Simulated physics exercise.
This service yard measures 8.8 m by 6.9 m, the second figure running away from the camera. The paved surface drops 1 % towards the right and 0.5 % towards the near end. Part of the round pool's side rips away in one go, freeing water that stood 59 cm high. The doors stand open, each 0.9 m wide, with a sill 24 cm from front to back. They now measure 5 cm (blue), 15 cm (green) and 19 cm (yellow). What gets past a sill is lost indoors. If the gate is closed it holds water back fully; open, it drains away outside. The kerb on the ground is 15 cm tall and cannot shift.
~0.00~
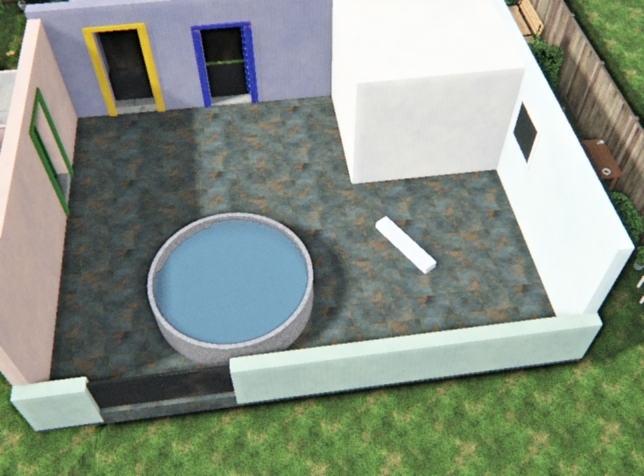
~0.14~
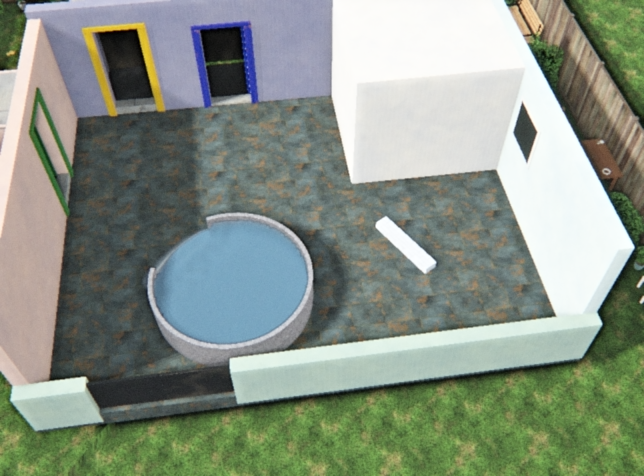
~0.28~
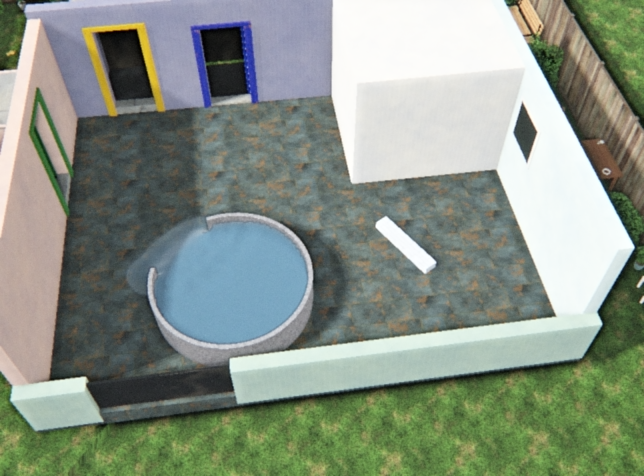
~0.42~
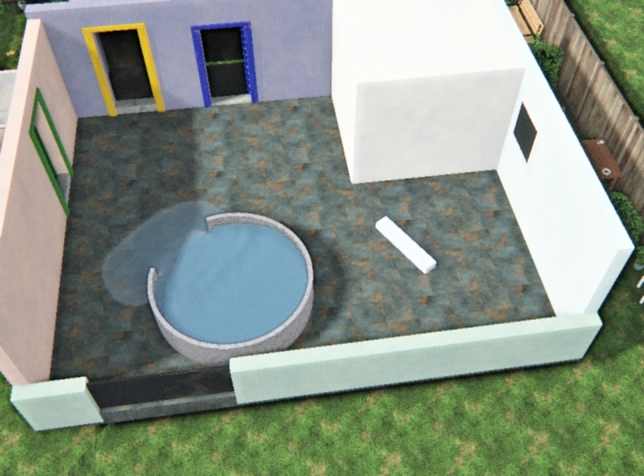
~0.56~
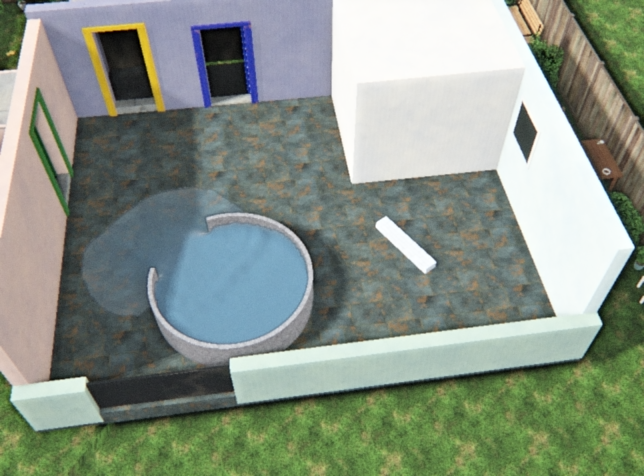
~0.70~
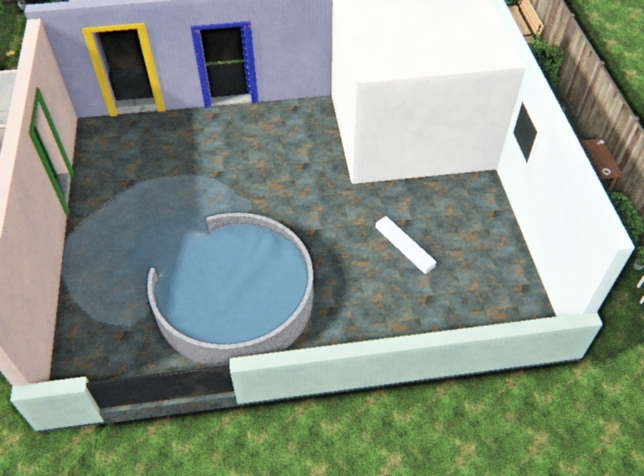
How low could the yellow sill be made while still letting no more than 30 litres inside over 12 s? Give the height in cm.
Some 20 cm above the ground.
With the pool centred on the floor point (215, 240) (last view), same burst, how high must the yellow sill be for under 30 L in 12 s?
Then roughly 22 cm.
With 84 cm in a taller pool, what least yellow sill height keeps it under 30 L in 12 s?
About 29 cm.
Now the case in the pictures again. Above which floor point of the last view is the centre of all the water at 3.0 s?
At about (175, 238).
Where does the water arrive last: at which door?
It is the blue one.
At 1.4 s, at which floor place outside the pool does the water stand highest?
Around (189, 249).
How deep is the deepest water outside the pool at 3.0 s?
About 37 cm.
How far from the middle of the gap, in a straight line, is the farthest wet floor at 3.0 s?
Roughly 4.8 m.
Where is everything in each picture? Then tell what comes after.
The round pool at (231, 278) is whole and still, 59 cm deep; the yellow door at (128, 77) is dry, in the first picture.
Water pours out on the far side and has run 0.3 m, to (147, 280); about 8 cm deep outside, 59 cm at the back, in the second picture.
The front is at (131, 271), 0.7 m from the gap on the far side; 1.2 m2 of floor is wet, 59 cm left at the back, in the third picture.
The front is at (108, 258), 1.2 m from the gap on the far side; 2.7 m2 of floor is wet, 59 cm left at the back, in the fourth picture.
The front is at (90, 250), 1.7 m from the gap on the far side; 4.3 m2 of floor is wet, 59 cm left at the back, in the fifth picture.
Water pours out on the far side and has run 2.1 m, to (78, 231); about 4 cm deep outside, 59 cm at the back; the yellow door at (128, 77), 4.3 m from the gap, is still 2.2 m from the nearest water, in the sixth picture.
After 1.4 s water covers 25 % of the floor, deepest (29 cm) near (189, 249); it has not reached the yellow door.
After 3.0 s water covers 35 % of the floor, deepest (37 cm) near (93, 134); 28 cm at the yellow door, 6 litres in over its 19 cm sill.
After 12.0 s water covers 90 % of the floor, deepest (17 cm) near (559, 342); 5 cm at the yellow door, 36 litres in over its 19 cm sill.
At the yellow door as built, the water arrived by 1.9 s and peaked near 28 cm at 3.0 s.
Run again over the same 12 s with other heights there, 50 litres in over 17.5 cm, 10 litres over 23.5 cm. The limit of 30 litres is kept from about 20 cm up.
